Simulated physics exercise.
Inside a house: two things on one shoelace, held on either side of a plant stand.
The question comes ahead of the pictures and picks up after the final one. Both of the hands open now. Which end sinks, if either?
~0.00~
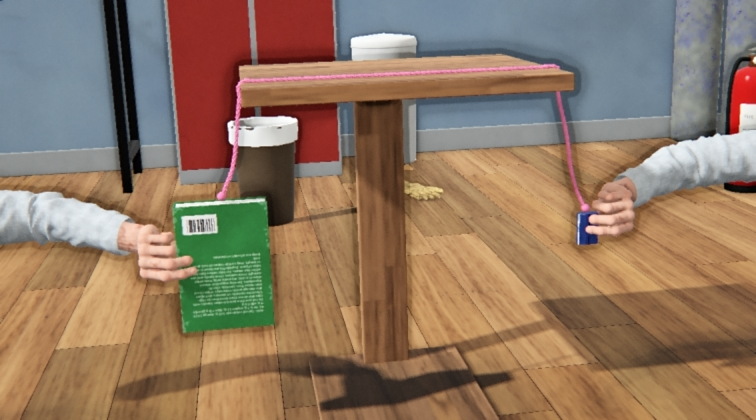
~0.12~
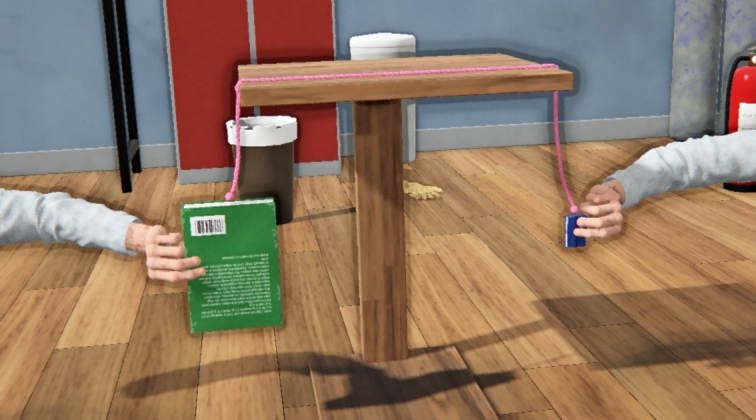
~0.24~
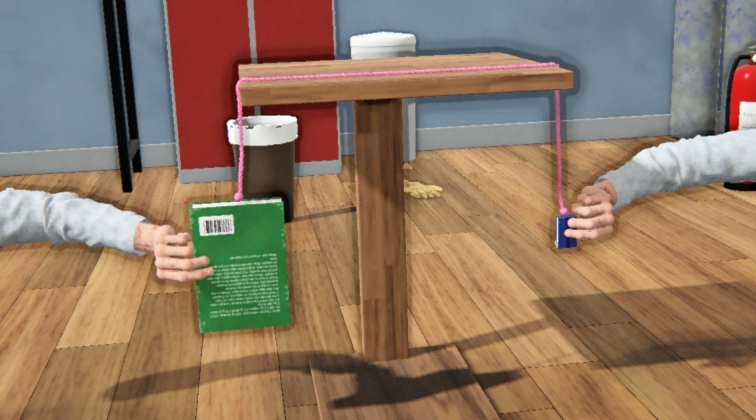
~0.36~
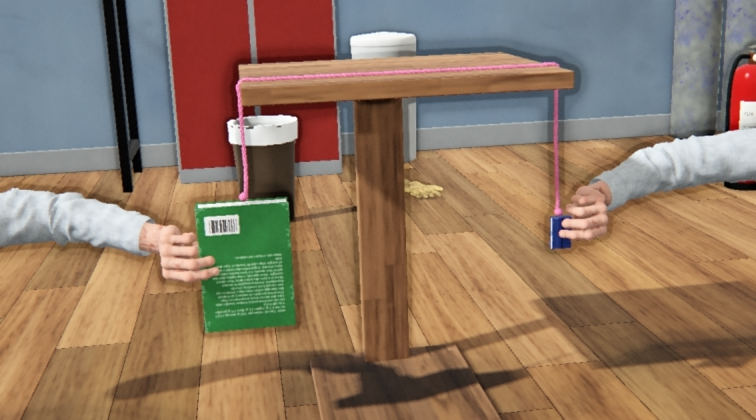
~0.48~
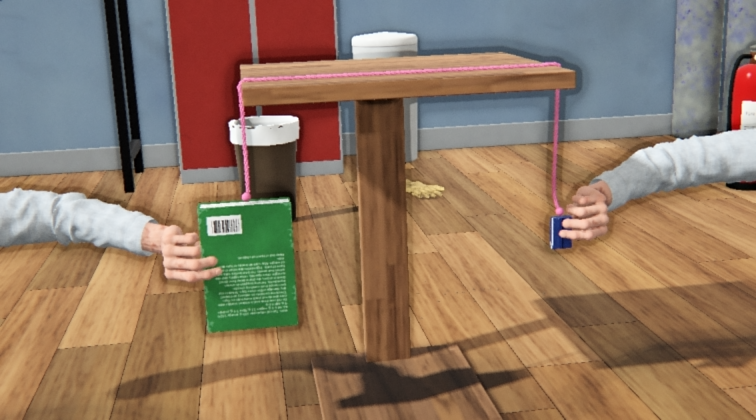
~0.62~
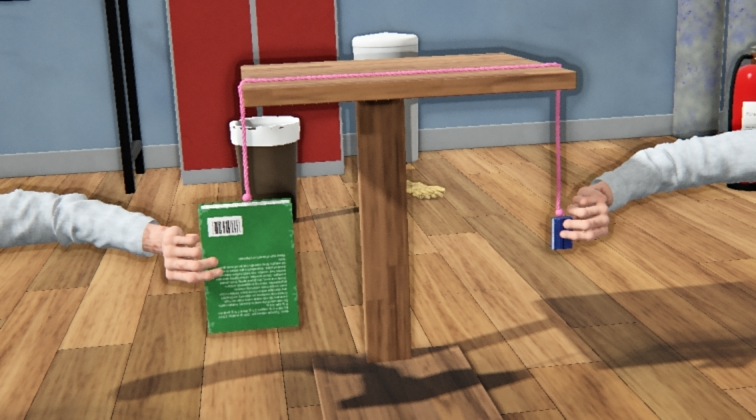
It travels left.
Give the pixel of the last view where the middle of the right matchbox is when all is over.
Roughly (568, 106).
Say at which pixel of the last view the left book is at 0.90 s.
Pixel estimate: About (258, 368).
Around 0.90 s, left book lower near (258, 368); right matchbox higher near (557, 131).
Around 1.18 s, left book down on the floor near (256, 386); right matchbox higher near (568, 104).
Around 1.68 s, left book down on the floor near (260, 385); right matchbox higher near (547, 104).
Finally, left book down on the floor near (260, 385); right matchbox higher near (568, 106). The shoelace sinks on the left side.
